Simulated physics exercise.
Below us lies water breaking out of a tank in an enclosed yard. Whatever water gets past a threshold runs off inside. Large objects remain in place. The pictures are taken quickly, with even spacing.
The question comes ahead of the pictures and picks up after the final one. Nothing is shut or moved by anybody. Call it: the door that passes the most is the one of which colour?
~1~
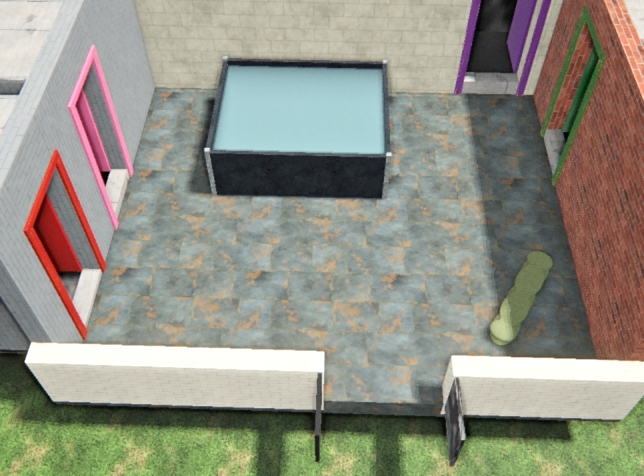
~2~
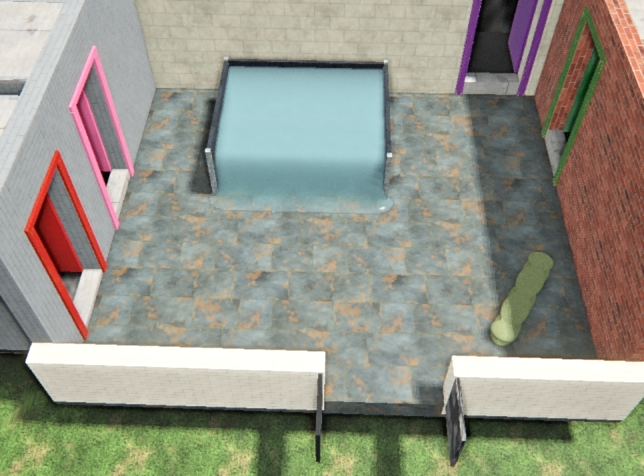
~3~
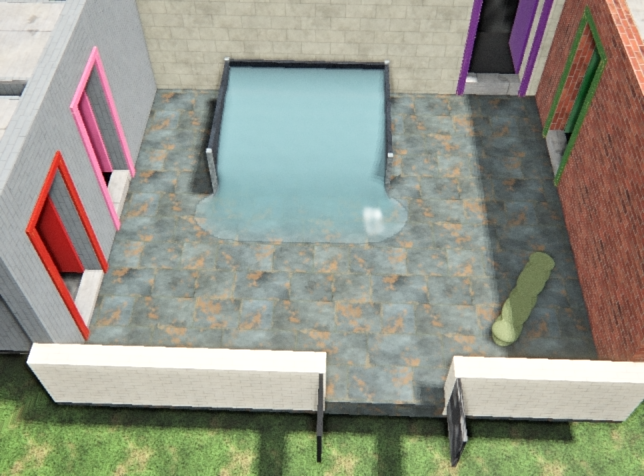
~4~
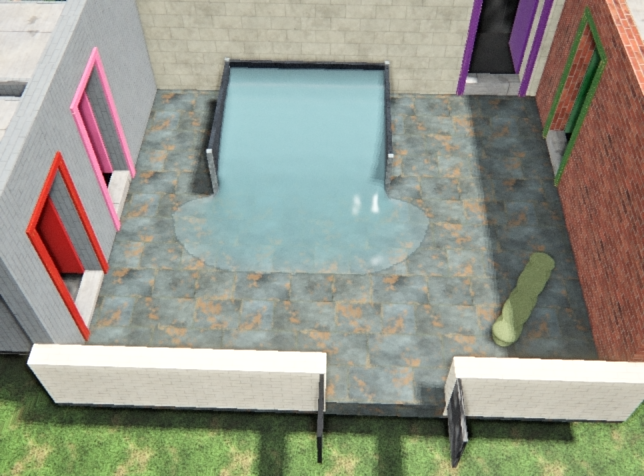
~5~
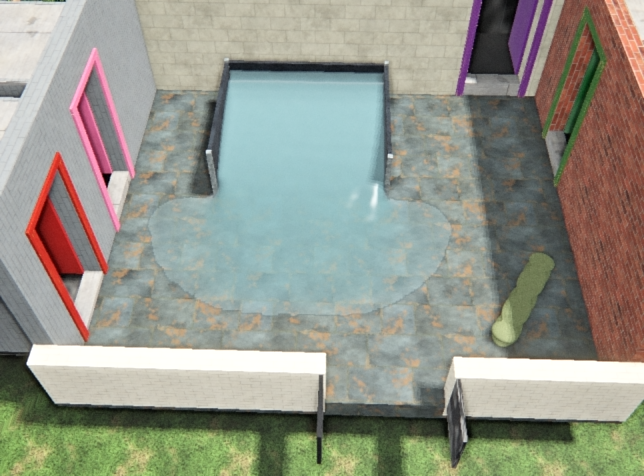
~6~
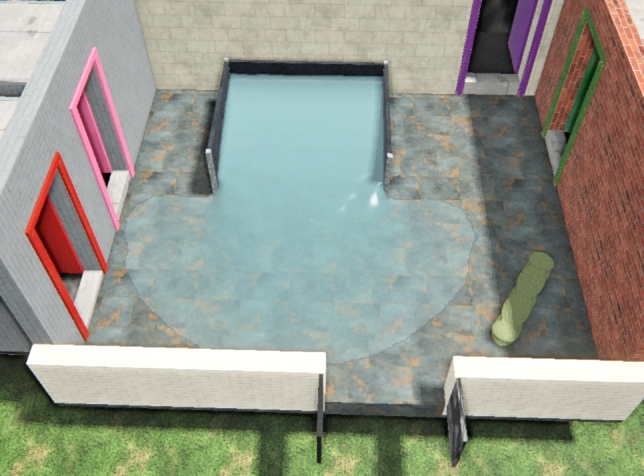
It is the red one.
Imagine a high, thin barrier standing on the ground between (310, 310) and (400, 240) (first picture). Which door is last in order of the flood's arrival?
That's the purple one.
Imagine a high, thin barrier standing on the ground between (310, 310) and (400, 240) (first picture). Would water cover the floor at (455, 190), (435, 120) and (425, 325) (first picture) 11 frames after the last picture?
Submerged, untouched, submerged.
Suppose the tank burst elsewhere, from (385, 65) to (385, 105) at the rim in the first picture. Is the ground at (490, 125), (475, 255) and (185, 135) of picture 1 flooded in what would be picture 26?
Taking them in the order you gave, I'd call them sodden, sodden and spared.
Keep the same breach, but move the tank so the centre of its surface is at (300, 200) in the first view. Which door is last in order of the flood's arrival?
The answer is the purple-painted one.
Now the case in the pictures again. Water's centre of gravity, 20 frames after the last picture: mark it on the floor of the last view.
My reading is close to (278, 263).
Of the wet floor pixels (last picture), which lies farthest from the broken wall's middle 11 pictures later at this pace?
I'd say around (592, 390).
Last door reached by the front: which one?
That would be the one in purple.
A moment on, water covers 50 % of the floor; red door wet at the sill, nothing in, green door not reached, purple door not reached, pink door wet at the sill, nothing in.
Next, water covers 55 % of the floor; red door some in, green door not reached, purple door not reached, pink door wet at the sill, nothing in.
Then, water covers 65 % of the floor; red door a lot in, green door not reached, purple door not reached, pink door wet at the sill, nothing in.
Later, water covers 95 % of the floor; red door a lot in, green door wet at the sill, nothing in, purple door wet at the sill, nothing in, pink door wet at the sill, nothing in.
In the end, water covers 95 % of the floor; red door a lot in, green door wet at the sill, nothing in, purple door wet at the sill, nothing in, pink door wet at the sill, nothing in; the red door has let in the most.
